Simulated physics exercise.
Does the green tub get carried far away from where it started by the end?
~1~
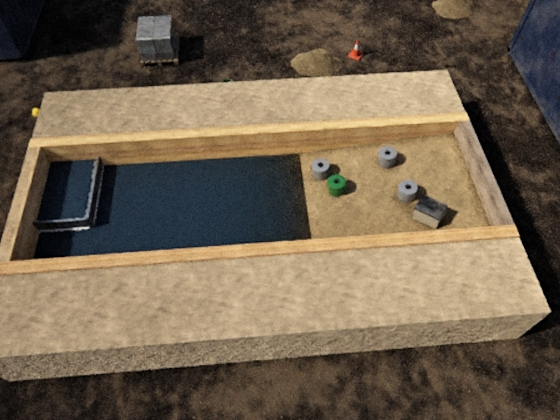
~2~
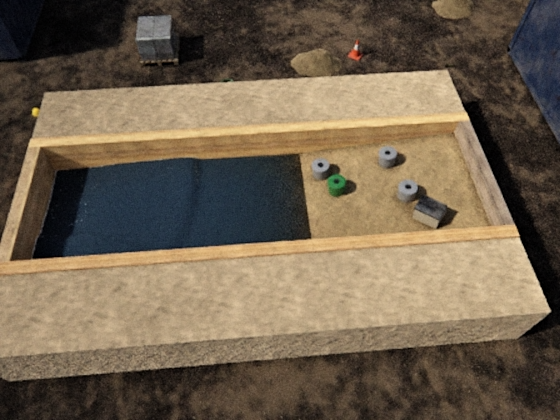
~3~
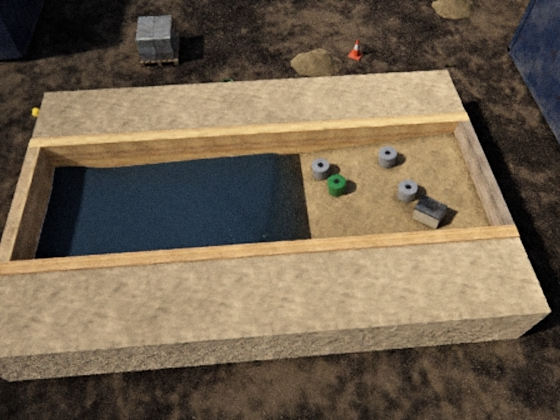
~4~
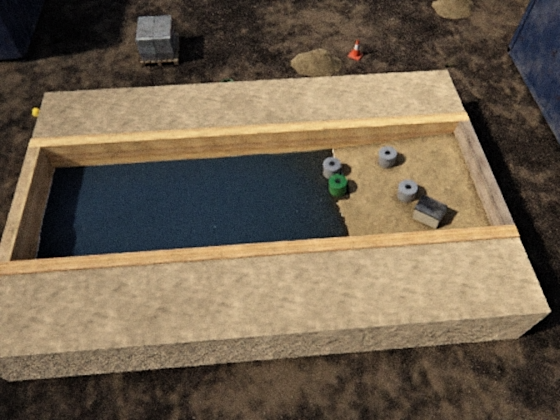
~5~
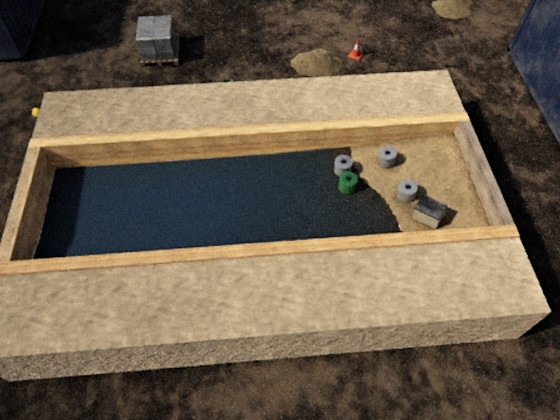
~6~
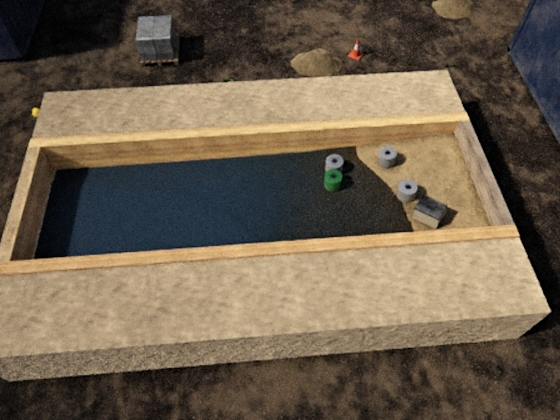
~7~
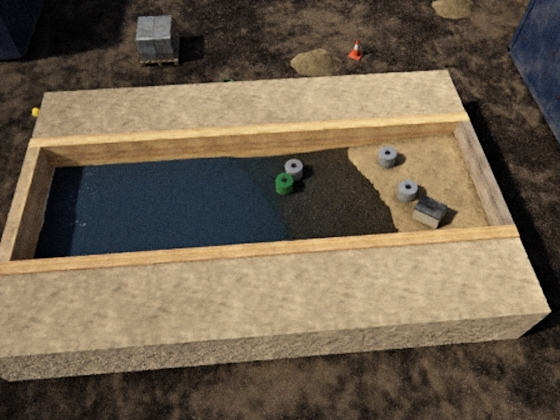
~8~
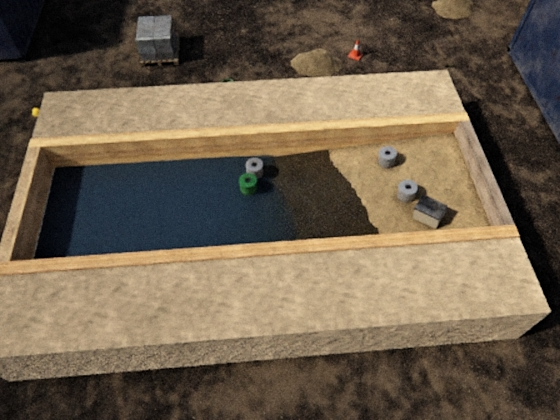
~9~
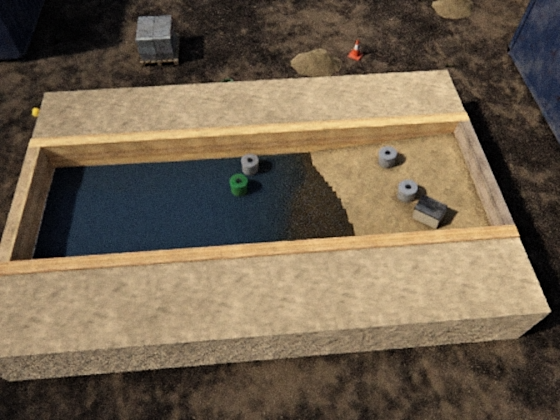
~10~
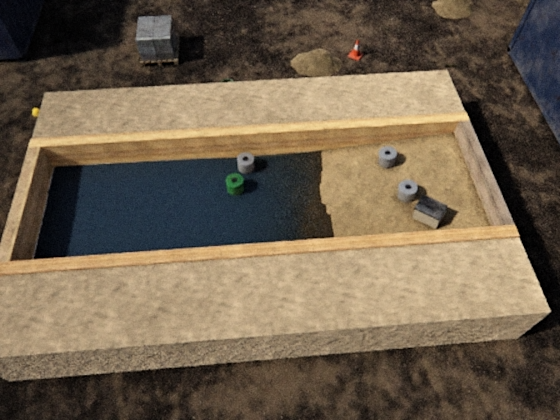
Yes, it ends up far from its starting place. After a small push to the right, the retreating water carries it well to the left, where it is still floating beside a grey tub.
Dark blue water fills the left part of a long wood-edged strip of sand, seen from above on dark ground, with a green tub, three grey tubs and a grey chest on the pale sand at right. A pale-edged block at the left end disappears, and the water swells and spreads rightward up the sand. It lifts the green tub and the grey tub beside it, nudging them right. Then it draws back, leaving a dark wet band and carrying both left. They end afloat in the water, while the other items stay put on the sand.
